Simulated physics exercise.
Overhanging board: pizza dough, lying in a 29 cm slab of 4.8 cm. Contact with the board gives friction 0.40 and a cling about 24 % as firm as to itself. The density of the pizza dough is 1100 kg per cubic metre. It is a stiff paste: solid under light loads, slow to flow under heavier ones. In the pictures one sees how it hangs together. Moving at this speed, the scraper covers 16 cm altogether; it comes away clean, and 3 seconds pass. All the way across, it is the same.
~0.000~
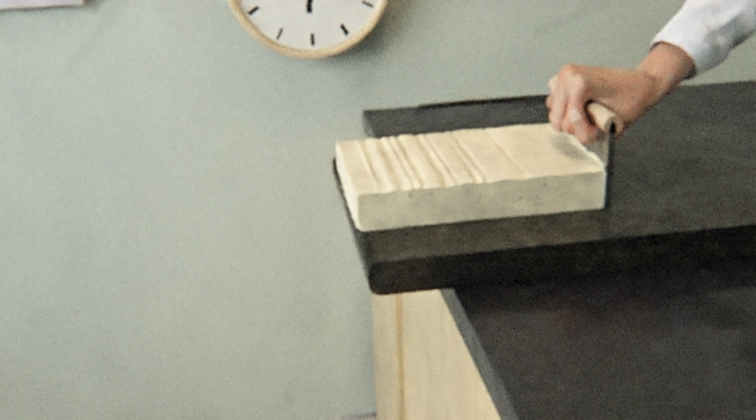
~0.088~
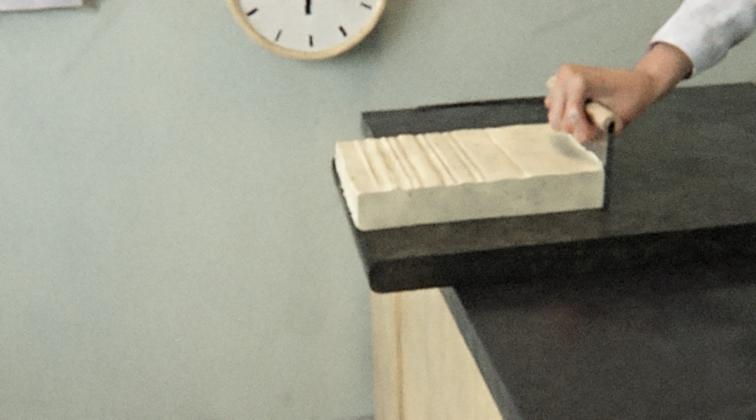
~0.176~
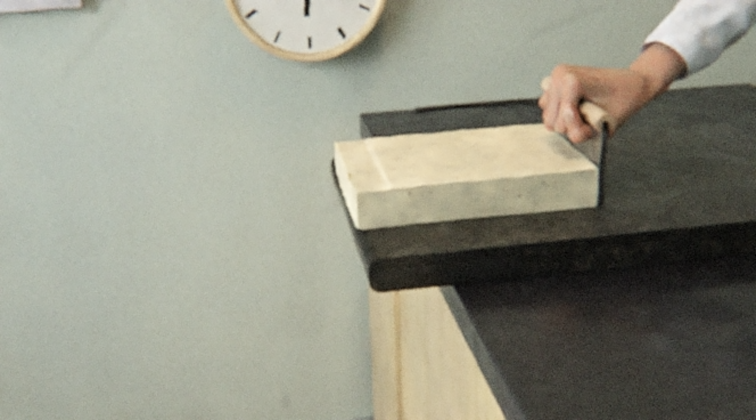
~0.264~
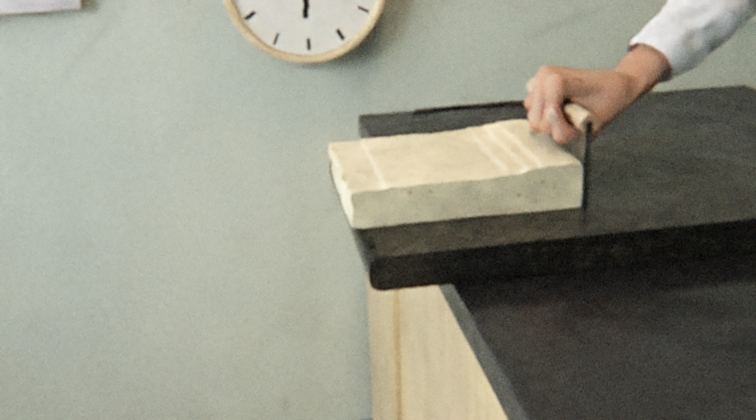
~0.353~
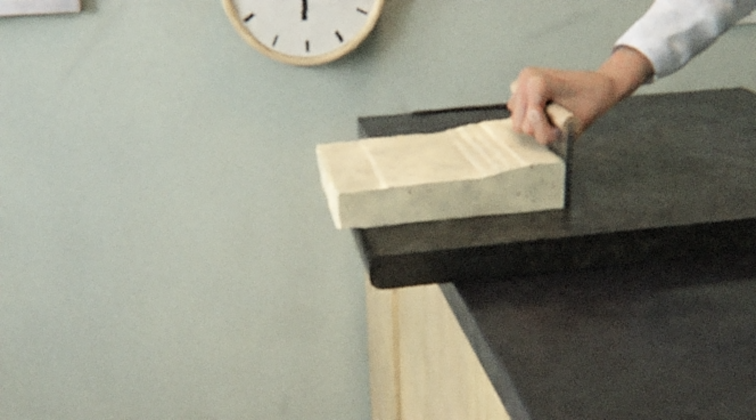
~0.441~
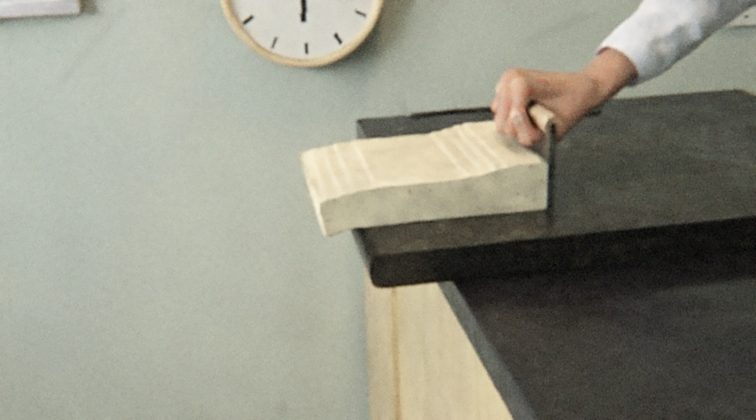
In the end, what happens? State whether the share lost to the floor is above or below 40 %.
Below.
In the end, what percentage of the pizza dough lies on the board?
On the board, some 50 %.
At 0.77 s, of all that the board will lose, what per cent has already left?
Around 90 out of 100.
By 0.77 s, 58 % lies on the board and 0 % has fallen.
By 1.15 s, 51 % lies on the board and 30 % has fallen.
By 1.53 s, 51 % lies on the board and 30 % has fallen.
By 1.92 s, 51 % lies on the board and 30 % has fallen.
By 3.92 s, at the end, 51 % lies on the board and 30 % has fallen.
